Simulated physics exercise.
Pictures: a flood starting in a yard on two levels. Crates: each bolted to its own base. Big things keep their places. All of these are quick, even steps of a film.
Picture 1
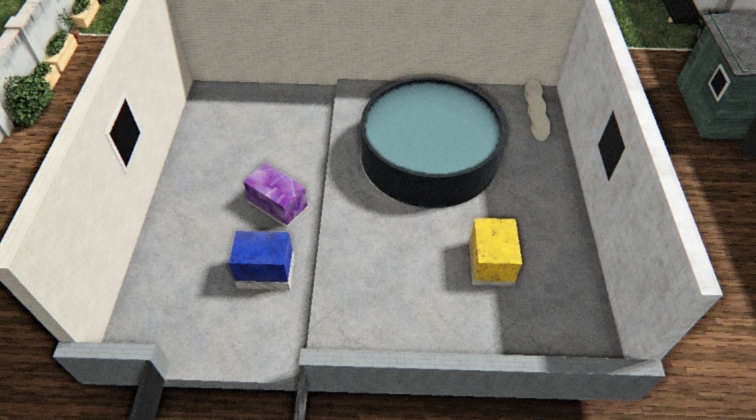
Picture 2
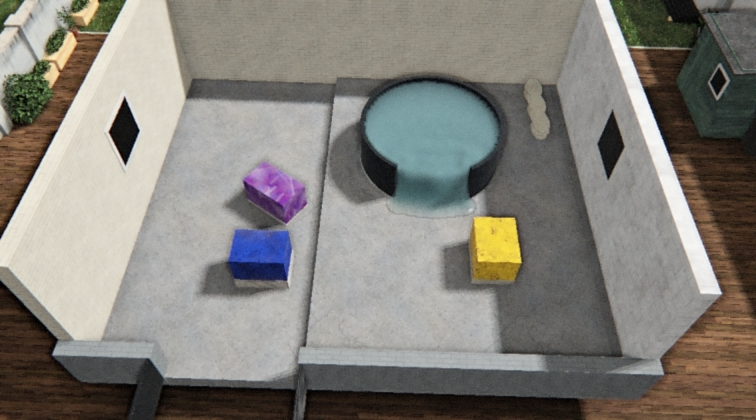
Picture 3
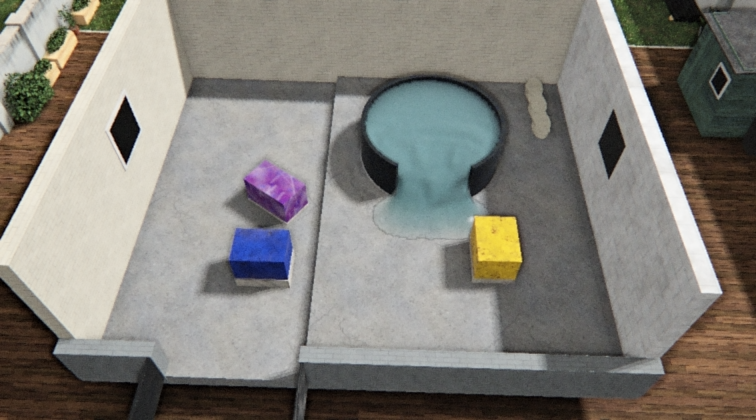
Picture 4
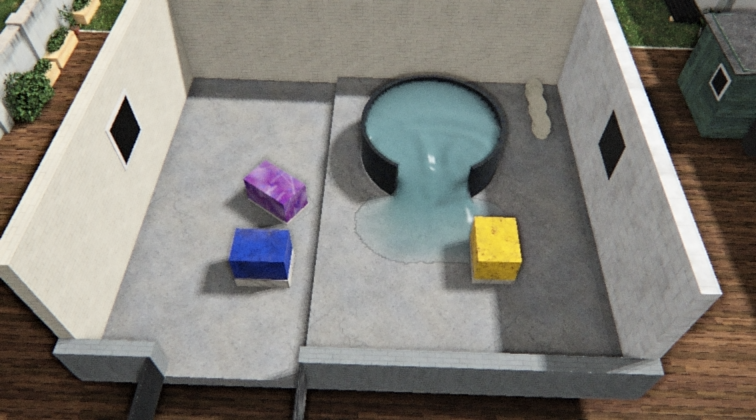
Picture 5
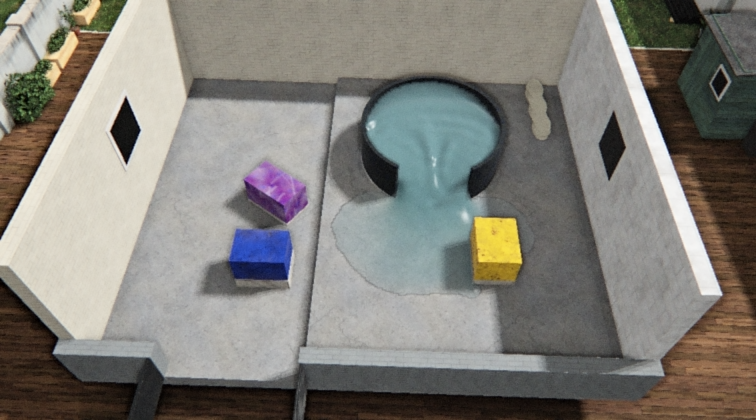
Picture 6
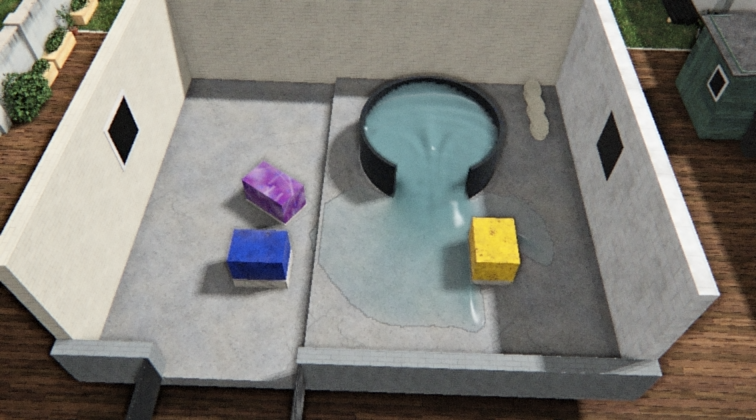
Water pours from a gap in the near side of a round, dark-walled pool in a walled grey yard, seen from high above and in front. A purple block and a blue block sit on the left, a yellow one on the right. The water fans out across the pale floor toward the low front wall, passing around the yellow block, while the blocks stay put.
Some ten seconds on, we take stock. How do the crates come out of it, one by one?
At the end, the purple crate is going to be reached by the water, the blue crate is going to stay clear of the water, the yellow crate is going to be reached by the water.
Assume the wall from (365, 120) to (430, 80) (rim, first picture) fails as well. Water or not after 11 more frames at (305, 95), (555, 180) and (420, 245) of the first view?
Those three come out soaked, moisture-free and moisture-free, one after another.
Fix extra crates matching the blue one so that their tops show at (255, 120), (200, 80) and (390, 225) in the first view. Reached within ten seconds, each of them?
Going in order, the first crate remains untouched, the second remains untouched, while the third gets reached.
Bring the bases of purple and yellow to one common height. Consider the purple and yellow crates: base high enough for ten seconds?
Well, the purple crate stays unflooded, and the yellow crate gets reached.
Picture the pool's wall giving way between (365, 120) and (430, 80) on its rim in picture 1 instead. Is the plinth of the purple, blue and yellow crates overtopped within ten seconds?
Result: Purple crate gets overtopped, blue crate is left untouched, yellow crate is left untouched.
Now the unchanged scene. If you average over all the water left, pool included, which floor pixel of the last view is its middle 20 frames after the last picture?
It is around (426, 234).
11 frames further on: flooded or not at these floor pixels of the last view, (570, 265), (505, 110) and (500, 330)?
Status by point, in sequence: Waterlogged; unwetted; waterlogged.
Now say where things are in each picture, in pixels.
In the first picture, still water in the round pool at (432, 126).
In the second picture, water pours out at (432, 193) and has run to (471, 202).
In the third picture, water pours out at (432, 194) and has run to a hidden place.
In the fourth picture, the front is at a hidden place, out from the gap at (432, 196).
In the fifth picture, the front is at (473, 292), out from the gap at (432, 197).
In the sixth picture, the front is at (477, 326), out from the gap at (430, 197).
A moment on, water covers 25 % of the floor; the purple crate water round its plinth, the blue crate water round its plinth, the yellow crate water round its plinth.
Next, water covers 35 % of the floor; the purple crate water round its plinth, the blue crate water round its plinth, the yellow crate water round its plinth.
Then, water covers 50 % of the floor; the purple crate water round its plinth, the blue crate water round its plinth, the yellow crate water round its plinth.
Later, water covers 75 % of the floor; the purple crate water round its plinth, the blue crate water round its plinth, the yellow crate water round its plinth.
In the end, water covers 95 % of the floor; the purple crate was topped, the blue crate stayed above the water, the yellow crate was topped.
